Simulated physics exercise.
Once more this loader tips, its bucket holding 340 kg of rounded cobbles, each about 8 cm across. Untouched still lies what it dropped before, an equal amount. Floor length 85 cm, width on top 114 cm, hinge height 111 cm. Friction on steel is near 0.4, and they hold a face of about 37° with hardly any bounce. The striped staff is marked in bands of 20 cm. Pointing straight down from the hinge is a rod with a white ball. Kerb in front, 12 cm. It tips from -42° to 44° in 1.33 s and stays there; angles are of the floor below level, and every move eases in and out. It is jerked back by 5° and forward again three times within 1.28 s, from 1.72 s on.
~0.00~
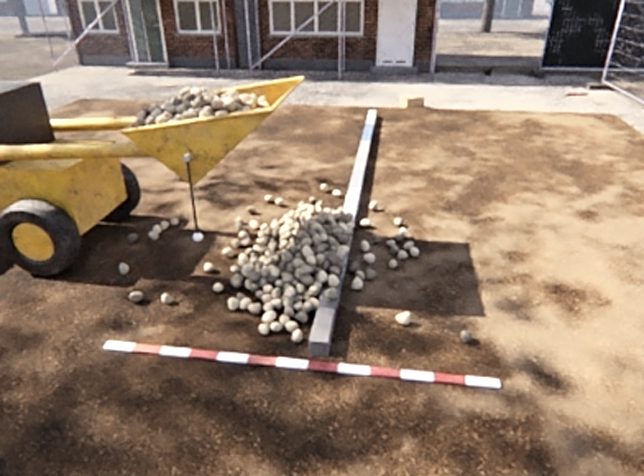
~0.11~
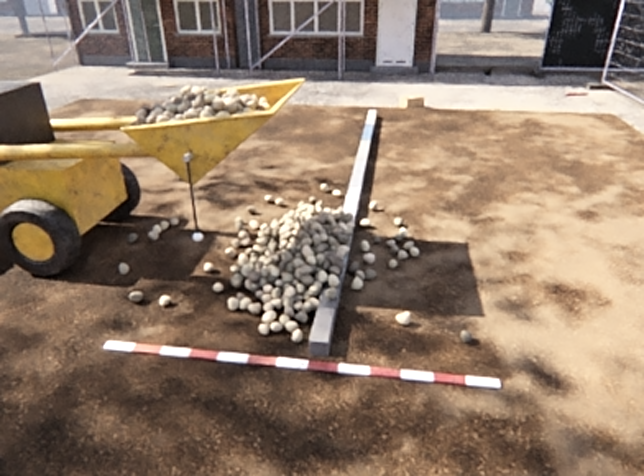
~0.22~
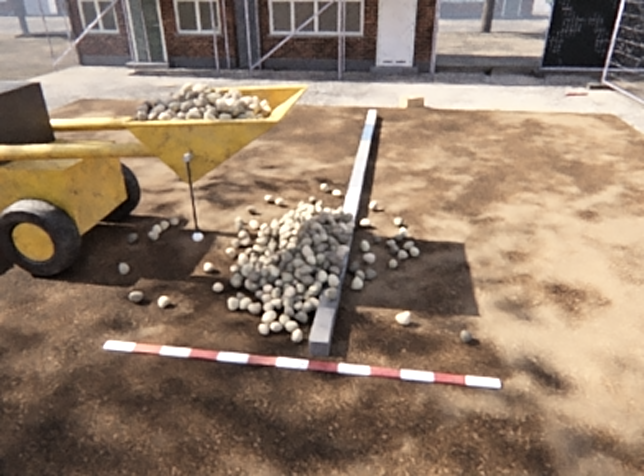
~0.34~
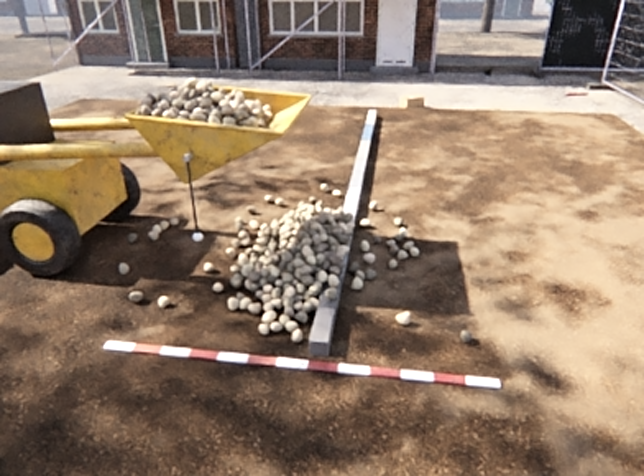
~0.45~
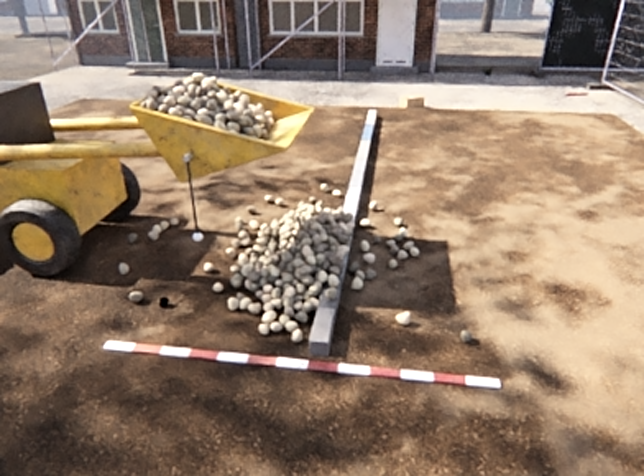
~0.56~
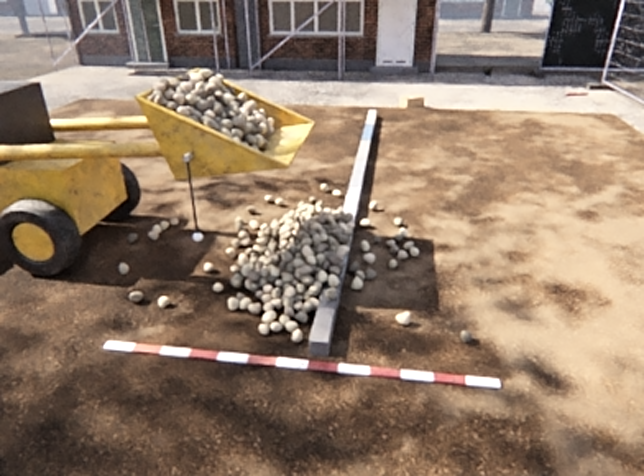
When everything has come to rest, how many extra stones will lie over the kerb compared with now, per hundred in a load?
About 22 per hundred.
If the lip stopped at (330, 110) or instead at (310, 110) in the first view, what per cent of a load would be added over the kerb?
Case one about 80 %, case two about 65 %.
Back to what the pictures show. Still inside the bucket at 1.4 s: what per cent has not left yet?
Close to 35 in a hundred is still held.
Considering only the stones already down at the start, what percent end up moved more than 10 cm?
Estimate: 20 %, roughly.
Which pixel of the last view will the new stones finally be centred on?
Roughly at pixel (298, 243).
After 1.0 s the floor is at 31°; in per cent of one load, 99 in the bucket, 98 on this side of the kerb, 5 over the kerb; the foremost stones are at (410, 258).
After 1.4 s the floor is at 44°; in per cent of one load, 33 in the bucket, 163 on this side of the kerb, 6 over the kerb; the foremost stones are at (410, 258).
After 3.5 s the floor is at 44°; in per cent of one load, 0 in the bucket, 176 on this side of the kerb, 27 over the kerb; the foremost stones are at (447, 262).
After 6.1 s the floor is at 44°; in per cent of one load, 0 in the bucket, 176 on this side of the kerb, 27 over the kerb; the foremost stones are at (447, 262). Net gain over the kerb, 22.
